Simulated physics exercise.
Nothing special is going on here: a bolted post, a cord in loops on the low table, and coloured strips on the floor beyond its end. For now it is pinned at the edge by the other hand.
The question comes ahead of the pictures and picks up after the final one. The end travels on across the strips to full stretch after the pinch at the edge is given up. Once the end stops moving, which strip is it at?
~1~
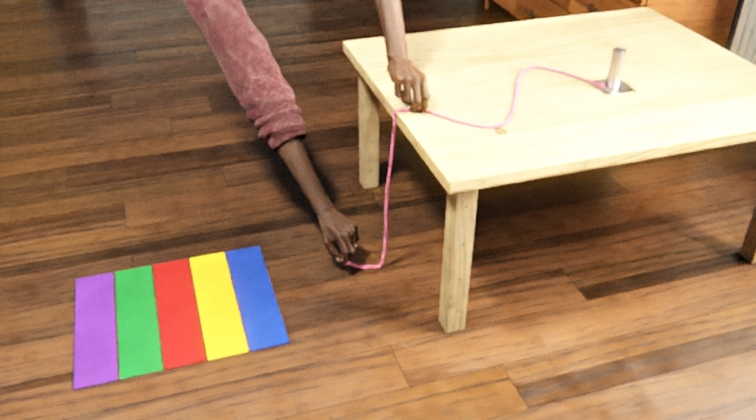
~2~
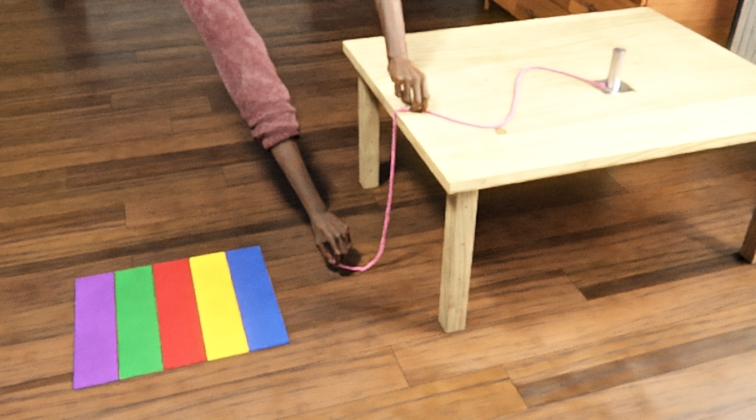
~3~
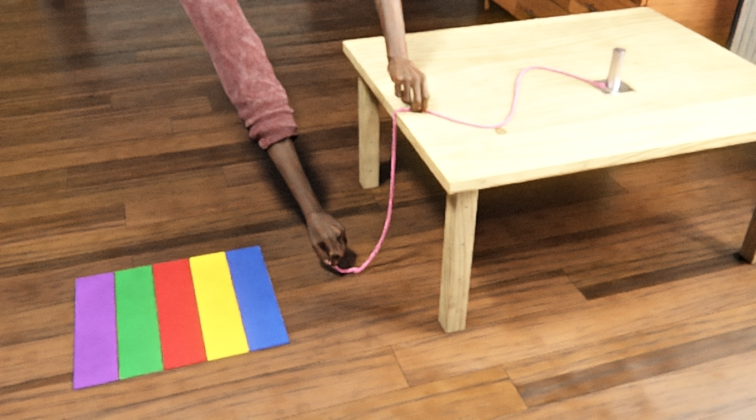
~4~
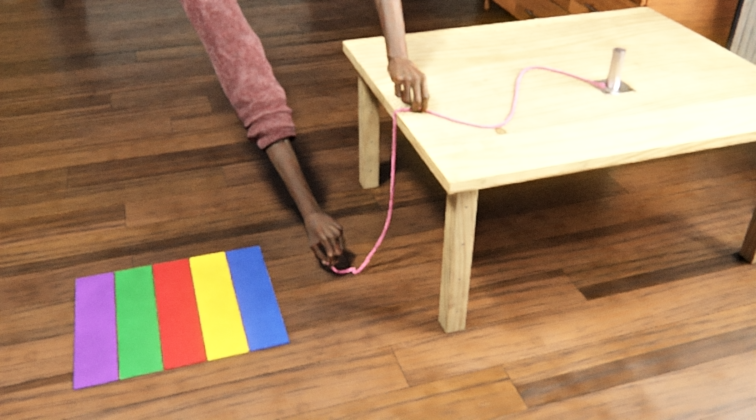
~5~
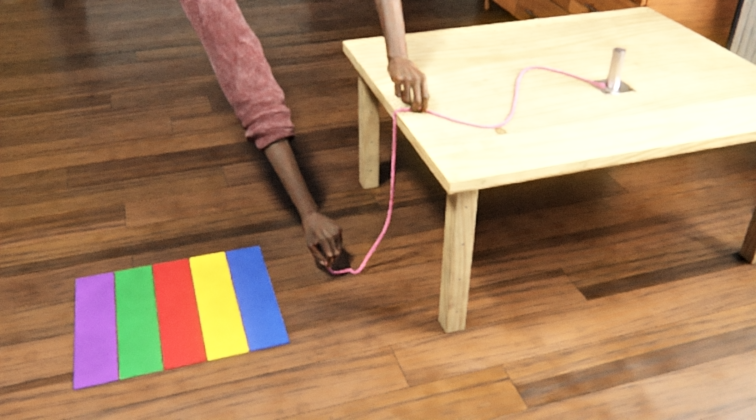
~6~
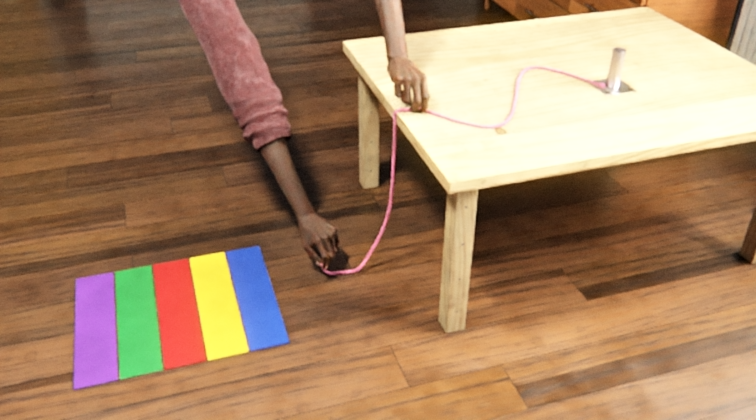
It is at the purple strip.
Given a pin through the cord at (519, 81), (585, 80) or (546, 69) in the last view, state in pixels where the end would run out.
Near (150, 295), then (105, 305), then (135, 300).
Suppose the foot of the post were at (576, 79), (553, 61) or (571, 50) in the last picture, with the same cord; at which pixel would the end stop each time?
You'd get roughly (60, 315), (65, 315) and (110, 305), one for each try.
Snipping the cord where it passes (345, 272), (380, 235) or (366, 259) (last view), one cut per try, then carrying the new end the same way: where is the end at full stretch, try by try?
Going through them in turn gives (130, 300), (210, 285) and finally (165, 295).
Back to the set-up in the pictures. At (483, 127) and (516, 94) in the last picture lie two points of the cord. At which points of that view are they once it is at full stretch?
About (373, 129), and the other about (461, 105).
Soon after, end near (158, 296); over red.
After that, end near (116, 304); over green.
At the stop, end near (90, 309); over purple. It halts on the purple strip.
